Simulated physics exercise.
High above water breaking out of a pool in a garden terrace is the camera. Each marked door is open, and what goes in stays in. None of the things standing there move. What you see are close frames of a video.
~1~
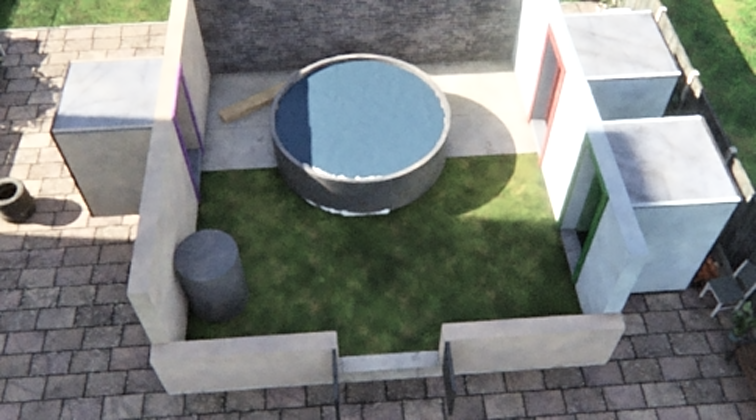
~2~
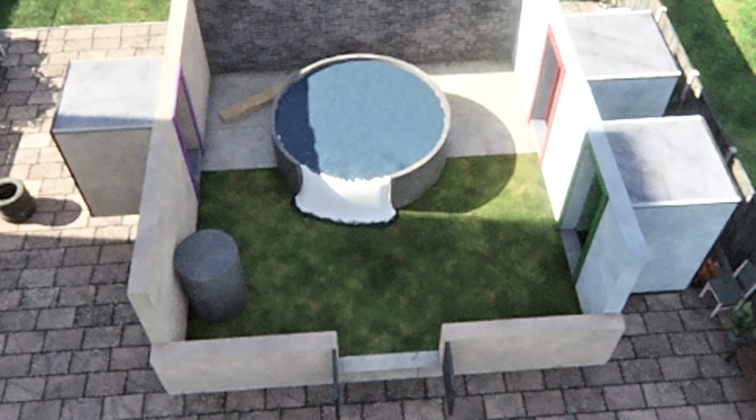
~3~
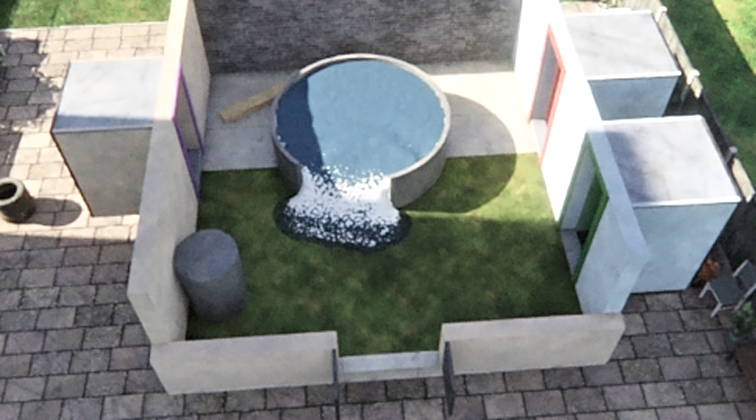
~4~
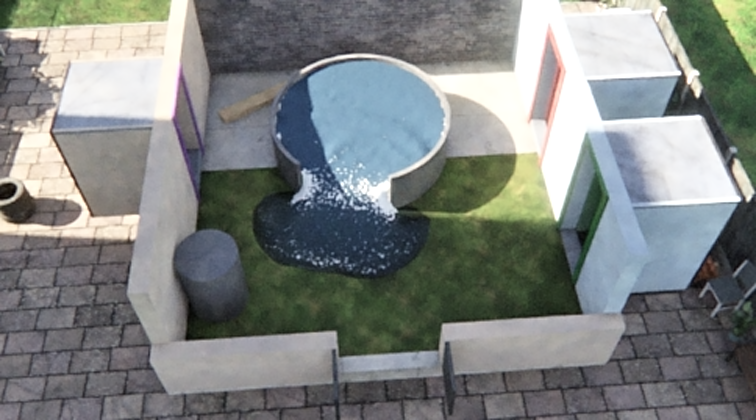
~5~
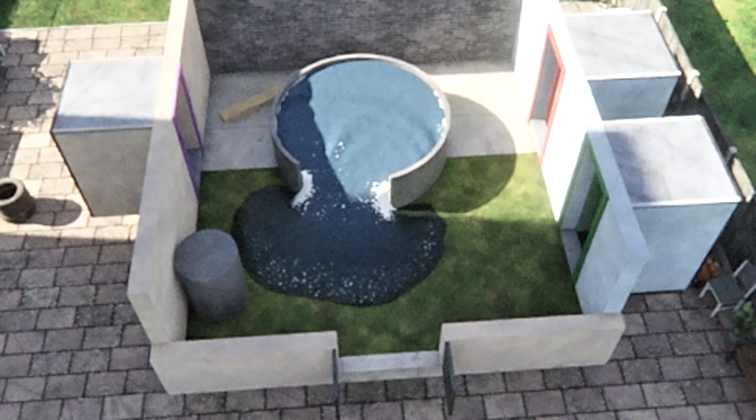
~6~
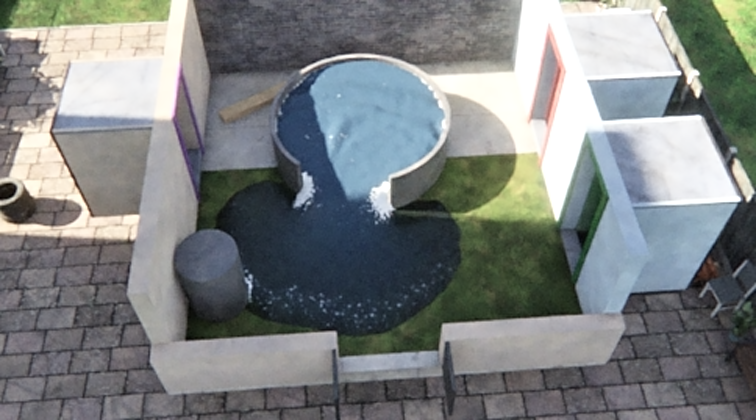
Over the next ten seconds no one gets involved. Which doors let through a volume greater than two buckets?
Result: The purple door does not top two buckets, the green door tops two buckets, the red door does not top two buckets.
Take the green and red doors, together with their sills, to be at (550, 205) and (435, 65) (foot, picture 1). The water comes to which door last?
Answer: The one in red.
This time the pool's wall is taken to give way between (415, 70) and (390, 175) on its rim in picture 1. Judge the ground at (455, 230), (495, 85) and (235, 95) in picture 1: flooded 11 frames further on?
Going through them one by one, I'd say waterlogged, then waterlogged, then high and dry.
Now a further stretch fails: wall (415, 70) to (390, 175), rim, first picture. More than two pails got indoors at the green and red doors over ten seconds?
In order, the green one overshoots, the red one overshoots.
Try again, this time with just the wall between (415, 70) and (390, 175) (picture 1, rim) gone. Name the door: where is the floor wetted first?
The red door, I reckon.
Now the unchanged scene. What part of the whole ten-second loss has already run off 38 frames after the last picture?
I'd put it at 70 per cent.
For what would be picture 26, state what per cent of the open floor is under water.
My estimate is roughly 60 percent.
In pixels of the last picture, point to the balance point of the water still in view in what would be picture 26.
I'd say near (337, 214).
A moment on, water covers 40 % of the floor; the purple door not reached, the green door not reached, the red door not reached.
Next, water covers 45 % of the floor; the purple door not reached, the green door not reached, the red door not reached.
Then, water covers 60 % of the floor; the purple door wet at the sill, nothing in, the green door not reached, the red door not reached.
Later, water covers 80 % of the floor; the purple door wet at the sill, nothing in, the green door under two buckets in, the red door not reached.
In the end, water covers 95 % of the floor; the purple door wet at the sill, nothing in, the green door far over two buckets in, the red door wet at the sill, nothing in.
